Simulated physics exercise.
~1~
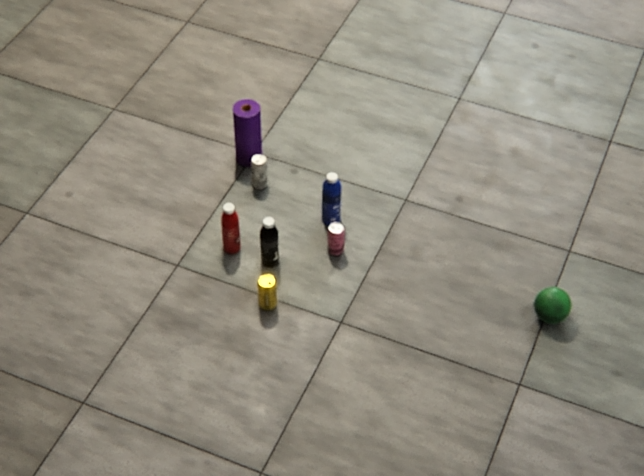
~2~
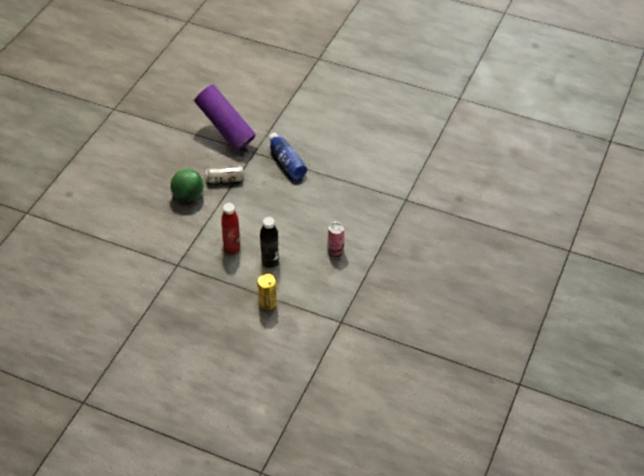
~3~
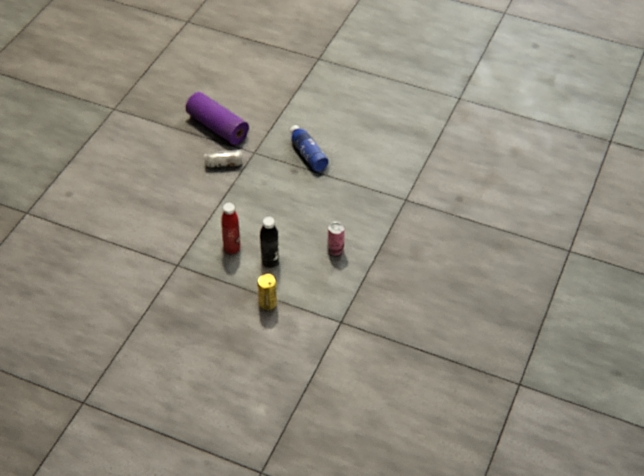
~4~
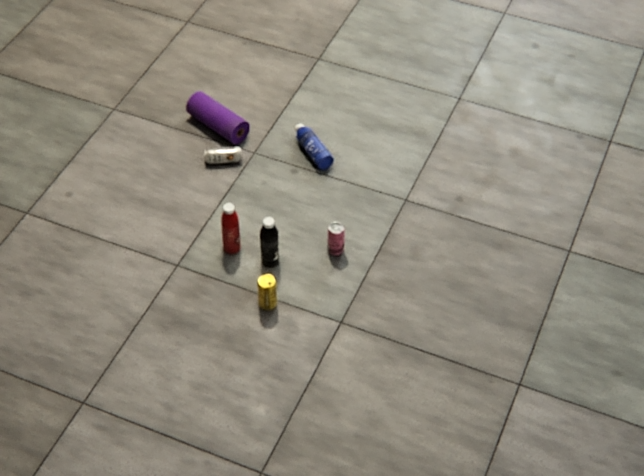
Green ball rolling left across a tiled floor, the blue bottle, white can and purple roll toppling while four other items stay standing.
